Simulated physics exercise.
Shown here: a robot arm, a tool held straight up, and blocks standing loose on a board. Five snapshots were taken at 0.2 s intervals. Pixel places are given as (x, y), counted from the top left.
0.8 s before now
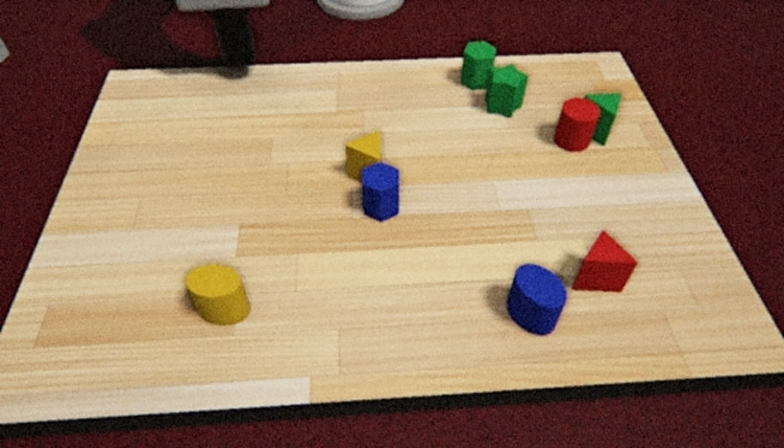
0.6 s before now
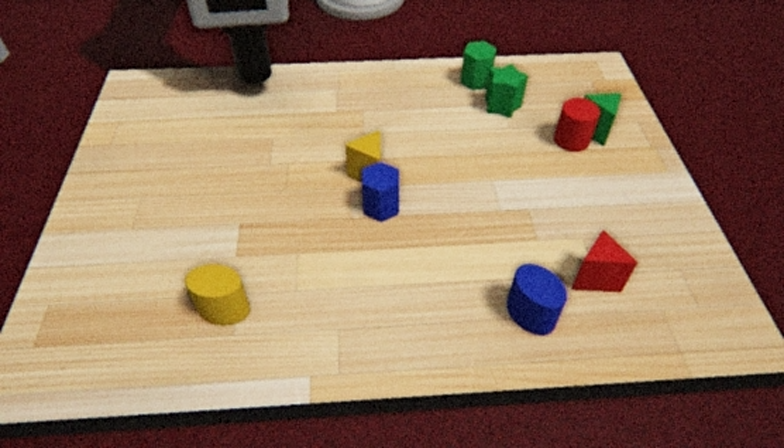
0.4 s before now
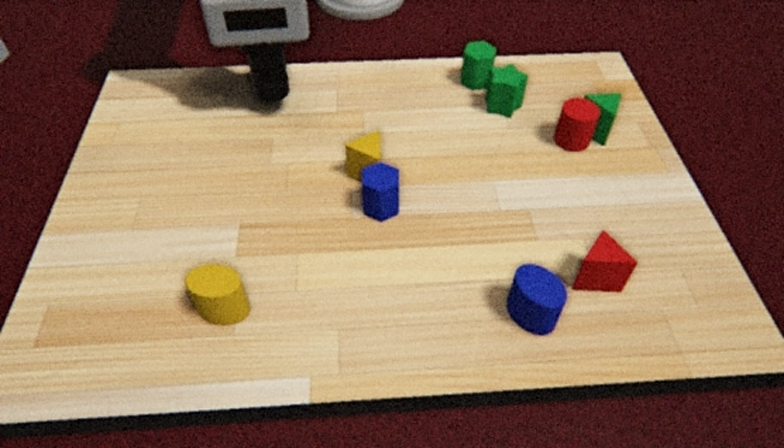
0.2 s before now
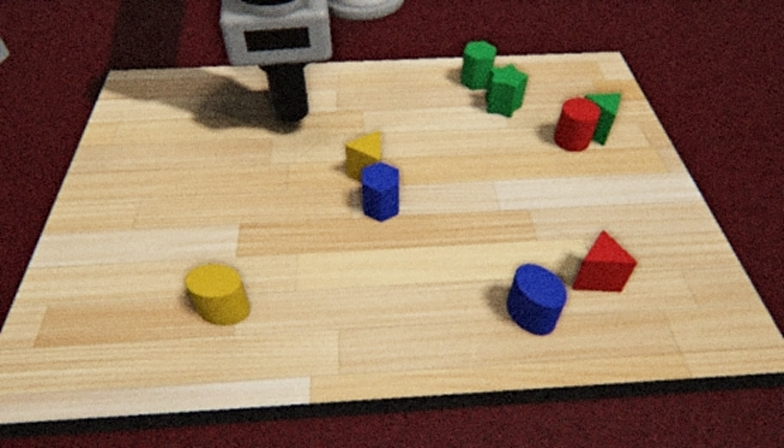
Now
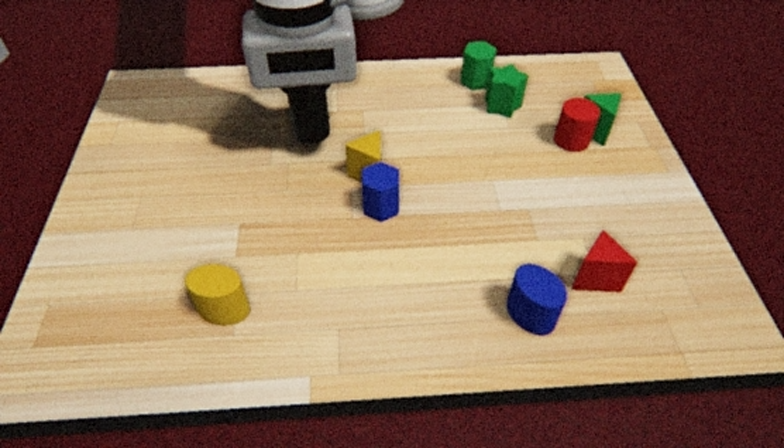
On a pale wooden board over a dark red surface, yellow, blue, green and red blocks stand scattered while a robot arm holds a dark upright tool at the far left edge. The arm moves the tool rightward and nearer, close to the yellow triangular block, and the blocks stay still.
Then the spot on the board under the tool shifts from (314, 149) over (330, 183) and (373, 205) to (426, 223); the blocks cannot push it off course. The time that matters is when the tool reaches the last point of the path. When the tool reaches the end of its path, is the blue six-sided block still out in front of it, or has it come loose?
I'd say the blue six-sided block is still out in front of the tool at the end.
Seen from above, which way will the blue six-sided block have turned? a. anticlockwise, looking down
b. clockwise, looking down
The correct letter is b.
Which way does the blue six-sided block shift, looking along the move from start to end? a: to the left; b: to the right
It's a.
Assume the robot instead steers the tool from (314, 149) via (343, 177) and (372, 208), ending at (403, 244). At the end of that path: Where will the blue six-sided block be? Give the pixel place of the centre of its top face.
Pixel (446, 210).
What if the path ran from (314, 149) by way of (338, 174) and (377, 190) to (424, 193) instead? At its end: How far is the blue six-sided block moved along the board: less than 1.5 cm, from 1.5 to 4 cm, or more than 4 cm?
I'd go with 1.5 to 4 cm for this block.
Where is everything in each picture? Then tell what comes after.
In the first picture, tool tip (240, 59); block tops, yellow triangular block (368, 144); blue six-sided block (381, 176).
In the second picture, tool (256, 75); blocks unchanged.
In the third picture, tool (273, 93); blocks unchanged.
In the fourth picture, tool (292, 112); blocks unchanged.
In the fifth picture, tool (312, 133); yellow triangular block (368, 144); blue six-sided block (381, 176).
What follows on the original path. One third of the way, tool (328, 168); nothing pushed yet.
Two thirds of the way, tool (373, 190); blue six-sided block (411, 186).
At the end, tool (427, 207); yellow triangular block in place; blue six-sided block (464, 208), turned 25° clockwise.
